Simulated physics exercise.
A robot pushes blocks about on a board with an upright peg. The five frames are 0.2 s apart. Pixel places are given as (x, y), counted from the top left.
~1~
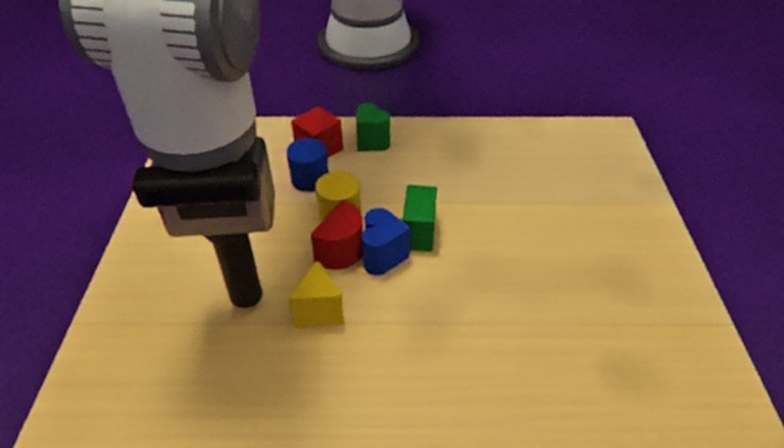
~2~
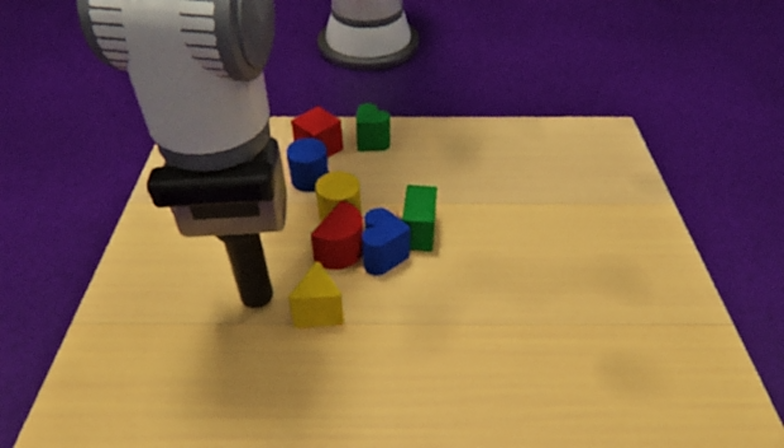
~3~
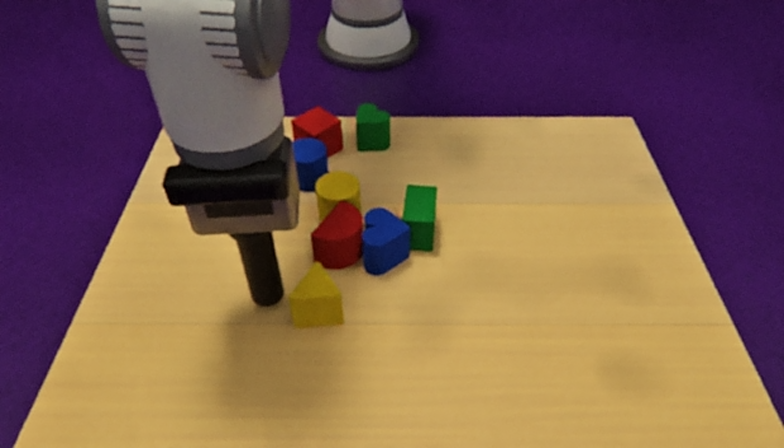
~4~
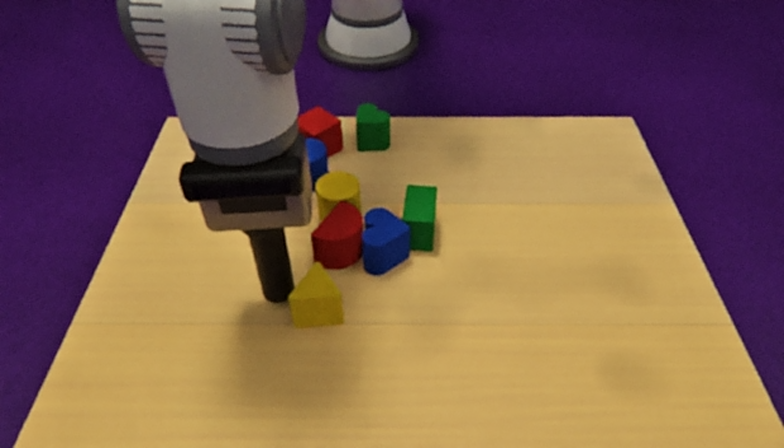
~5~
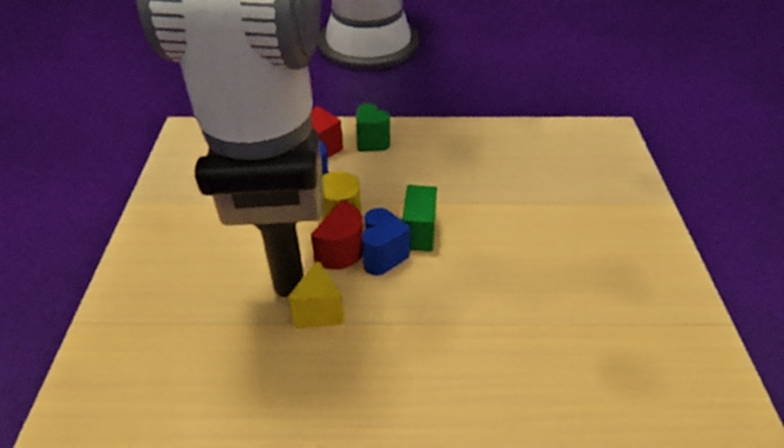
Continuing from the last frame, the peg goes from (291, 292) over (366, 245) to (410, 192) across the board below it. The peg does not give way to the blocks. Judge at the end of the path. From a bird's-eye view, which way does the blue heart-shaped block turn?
The sense of turning is clockwise.
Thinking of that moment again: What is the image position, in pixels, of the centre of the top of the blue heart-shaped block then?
The middle of the upper face of the blue heart-shaped block will lie at about (414, 218) in the picture.
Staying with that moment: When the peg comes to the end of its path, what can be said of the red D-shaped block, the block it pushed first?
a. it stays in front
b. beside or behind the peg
a (it stays in front)
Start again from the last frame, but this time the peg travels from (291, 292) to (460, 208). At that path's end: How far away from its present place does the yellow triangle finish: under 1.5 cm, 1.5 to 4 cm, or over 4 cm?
Up to 1.5 cm.
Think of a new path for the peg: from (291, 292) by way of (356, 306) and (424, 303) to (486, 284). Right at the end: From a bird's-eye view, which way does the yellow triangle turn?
Seen from overhead, it turns clockwise.
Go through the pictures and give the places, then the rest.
Lower end of the peg (246, 295), tops of blocks, yellow cylinder (338, 185), red D-shaped block (340, 222), blue heart-shaped block (383, 226), green rectangle (420, 202), in the first frame.
Peg (257, 295), blocks as before, in the second frame.
Peg (268, 294), blocks as before, in the third frame.
Peg (279, 290), blocks as before, in the fourth frame.
Peg (289, 285), yellow cylinder (338, 185), red D-shaped block (340, 222), blue heart-shaped block (383, 226), green rectangle (420, 202), in the fifth frame.
The first path, step by step. One third of the way, peg (344, 254); yellow cylinder (339, 180); red D-shaped block (363, 204); blue heart-shaped block (391, 223), turned 35° clockwise; green rectangle (424, 203).
Two thirds of the way, peg (384, 220); yellow cylinder (339, 180); red D-shaped block (390, 170), turned 30° anticlockwise; blue heart-shaped block (414, 218), turned 65° clockwise; green rectangle (446, 198), turned 55° anticlockwise.
At the end, peg (410, 185); yellow cylinder (339, 180); red D-shaped block (399, 138), turned 60° anticlockwise; blue heart-shaped block (414, 218), turned 65° clockwise; green rectangle (446, 198), turned 55° anticlockwise.
